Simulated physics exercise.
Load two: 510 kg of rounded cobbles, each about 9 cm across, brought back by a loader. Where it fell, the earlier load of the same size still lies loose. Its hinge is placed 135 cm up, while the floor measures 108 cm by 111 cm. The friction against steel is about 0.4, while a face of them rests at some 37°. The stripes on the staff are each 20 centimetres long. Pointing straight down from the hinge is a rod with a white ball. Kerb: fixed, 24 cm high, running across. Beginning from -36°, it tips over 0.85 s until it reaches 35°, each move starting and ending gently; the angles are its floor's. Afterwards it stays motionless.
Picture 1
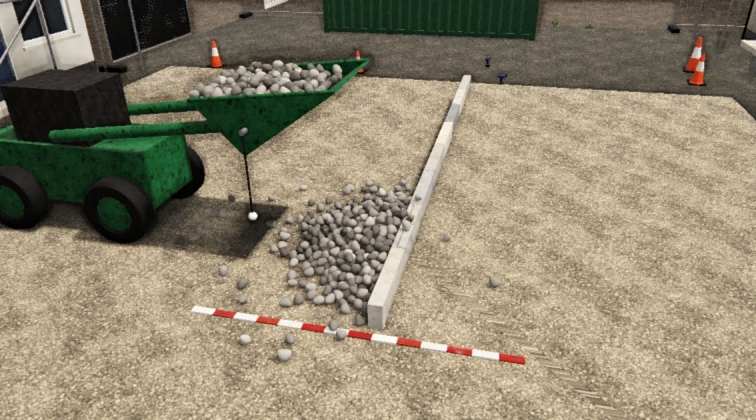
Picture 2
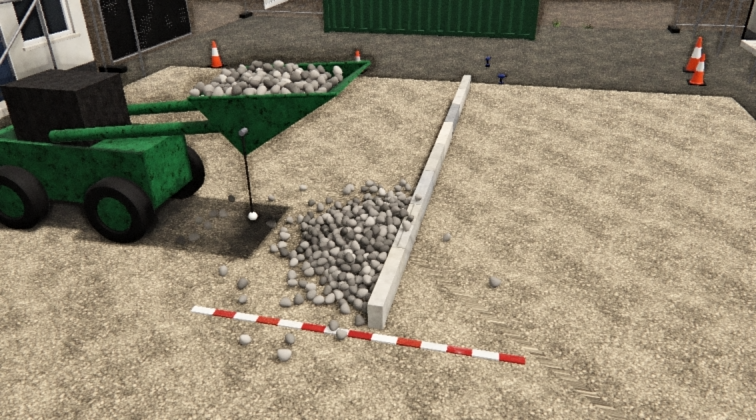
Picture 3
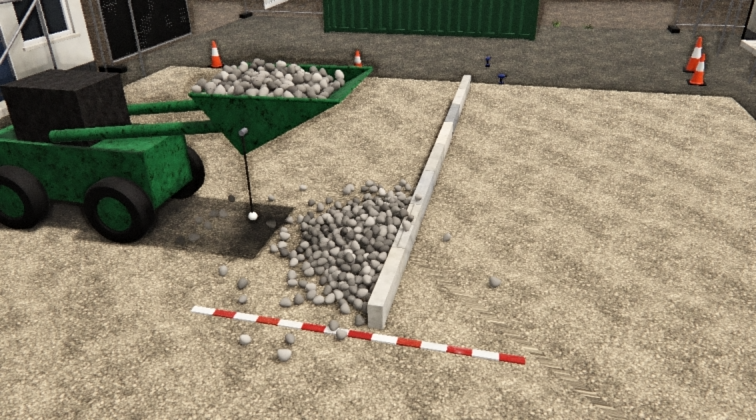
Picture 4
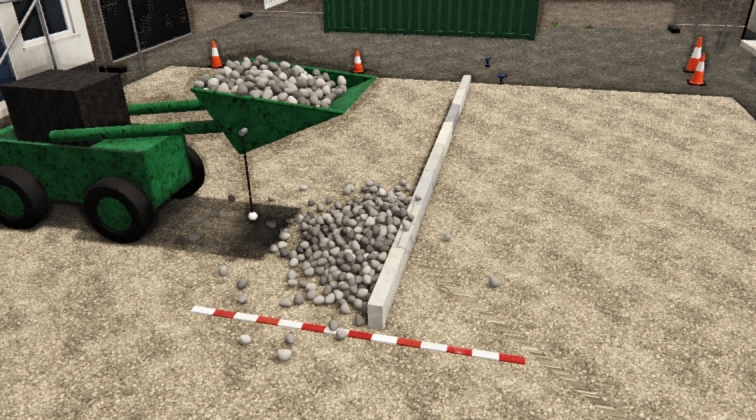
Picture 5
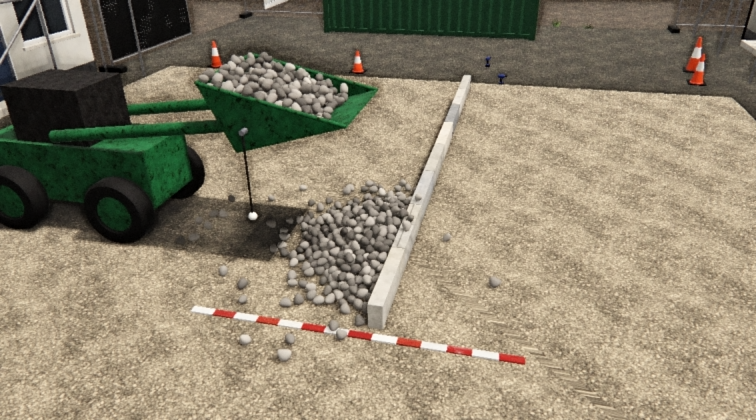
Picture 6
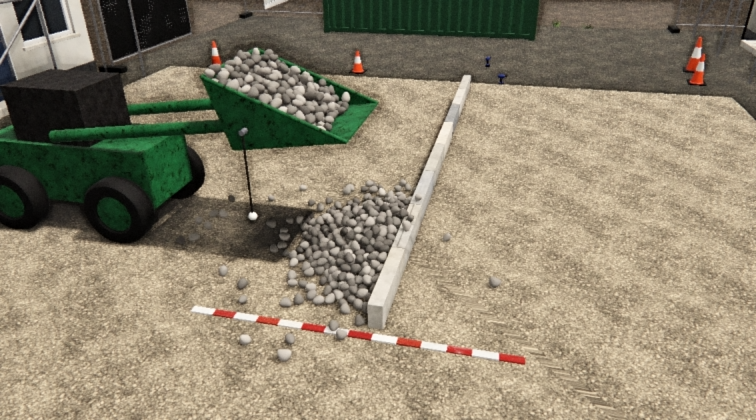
The video shows a green loader holding a bucket of grey stones beside a loose stone pile against a low kerb; the raised bucket gradually tilts forward, its front lip lowering to the right while the stones shift inside.
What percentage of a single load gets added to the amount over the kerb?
27 %.
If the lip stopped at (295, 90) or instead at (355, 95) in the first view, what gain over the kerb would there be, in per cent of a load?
0 %, then 50 %.
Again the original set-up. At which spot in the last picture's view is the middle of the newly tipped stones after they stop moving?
In the last view, somewhere near (382, 225).
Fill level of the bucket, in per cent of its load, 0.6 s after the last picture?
About 85 percent.
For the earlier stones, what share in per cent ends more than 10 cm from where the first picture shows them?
Close to 10 in a hundred of them.
Then, 0.3 s after the last picture the floor is at 24°; in per cent of one load, 100 in the bucket, 100 on this side of the kerb; the foremost stones are at (421, 230).
Then, 0.6 s after the last picture the floor is at 35°; in per cent of one load, 85 in the bucket, 115 on this side of the kerb; the foremost stones are at (421, 230).
Then, 0.9 s after the last picture the floor is at 35°; in per cent of one load, 33 in the bucket, 164 on this side of the kerb, 3 over the kerb; the foremost stones are at (433, 238).
Then, 3.7 s after the last picture the floor is at 35°; in per cent of one load, 0 in the bucket, 173 on this side of the kerb, 27 over the kerb; the foremost stones are at (572, 271). Net gain over the kerb, 27.
